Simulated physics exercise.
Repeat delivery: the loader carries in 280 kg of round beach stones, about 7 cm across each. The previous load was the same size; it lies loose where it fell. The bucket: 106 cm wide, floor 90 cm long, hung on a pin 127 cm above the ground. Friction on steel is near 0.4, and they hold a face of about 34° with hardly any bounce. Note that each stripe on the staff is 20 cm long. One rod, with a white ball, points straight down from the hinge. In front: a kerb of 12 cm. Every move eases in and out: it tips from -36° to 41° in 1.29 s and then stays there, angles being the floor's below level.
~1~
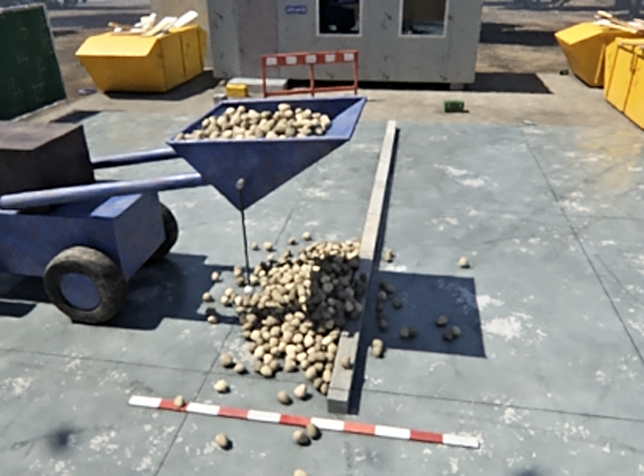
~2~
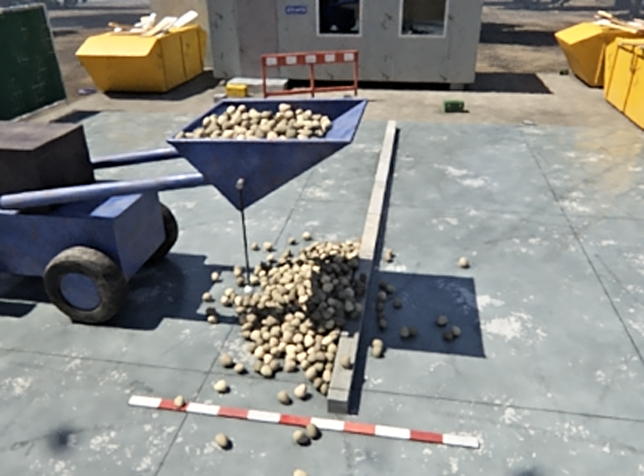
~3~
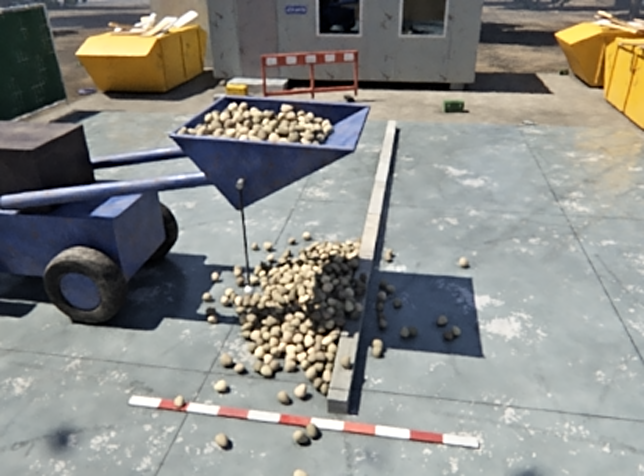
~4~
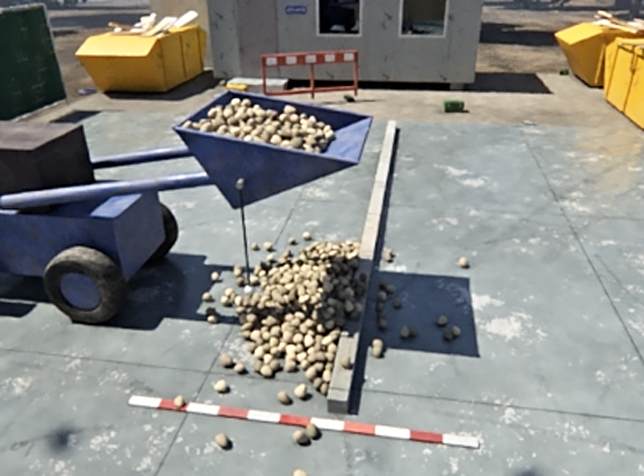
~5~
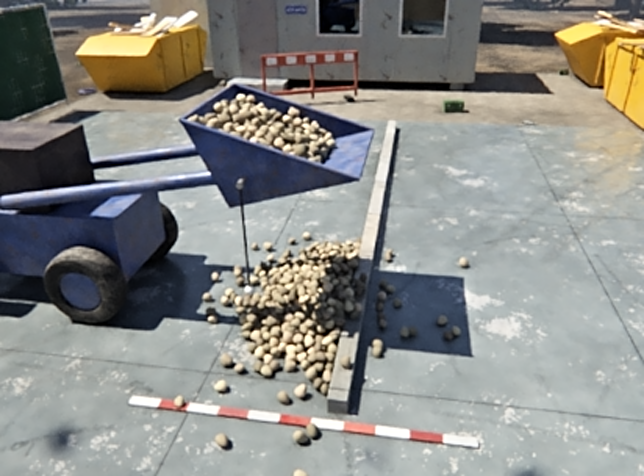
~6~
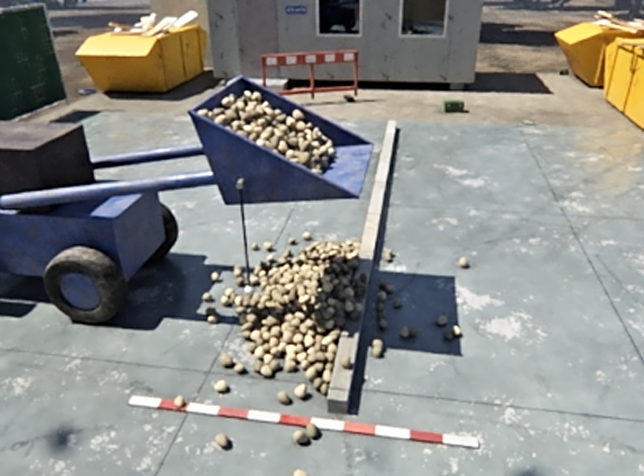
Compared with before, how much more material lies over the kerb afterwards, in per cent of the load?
Some 92 per cent of a load more.
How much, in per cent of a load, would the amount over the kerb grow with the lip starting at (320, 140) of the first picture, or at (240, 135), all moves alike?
Around 70 and 5 percent respectively.
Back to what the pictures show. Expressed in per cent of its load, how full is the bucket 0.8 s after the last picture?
Estimate: 45 % remaining inside, roughly.
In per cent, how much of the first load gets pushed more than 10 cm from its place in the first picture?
I'd say roughly 5 per cent of them.
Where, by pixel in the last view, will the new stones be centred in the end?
Around (417, 306).
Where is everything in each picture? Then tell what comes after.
In the first picture, the bucket is at -36°, its lip at (350, 139); the top of the load is at (255, 120). The earlier load is highest near (322, 281), 21 cm above ground level, 96 % on this side of the kerb, 4 % over the kerb.
The second picture shows lip at (351, 142), floor tilted -34°, highest stones at (246, 117).
The third picture shows lip at (354, 150), floor tilted -30°, highest stones at (231, 115).
In the fourth picture, the bucket is at -24°, its lip at (358, 163); the top of the load is at (232, 111).
The fifth picture shows lip at (360, 179), floor tilted -16°, highest stones at (234, 106).
The sixth picture shows lip at (359, 197), floor tilted -7°, highest stones at (241, 102).
Then, 0.4 s after the last picture the floor is at 29°; in per cent of one load, 100 in the bucket, 96 on this side of the kerb, 4 over the kerb; the foremost stones are at (427, 311).
Then, 0.8 s after the last picture the floor is at 41°; in per cent of one load, 44 in the bucket, 128 on this side of the kerb, 28 over the kerb; the foremost stones are at (432, 318).
Then, 1.2 s after the last picture the floor is at 41°; in per cent of one load, 2 in the bucket, 120 on this side of the kerb, 79 over the kerb; the foremost stones are at (486, 315).
Then, 3.7 s after the last picture the floor is at 41°; in per cent of one load, 0 in the bucket, 104 on this side of the kerb, 96 over the kerb; the foremost stones are at (624, 336). Net gain over the kerb, 92.
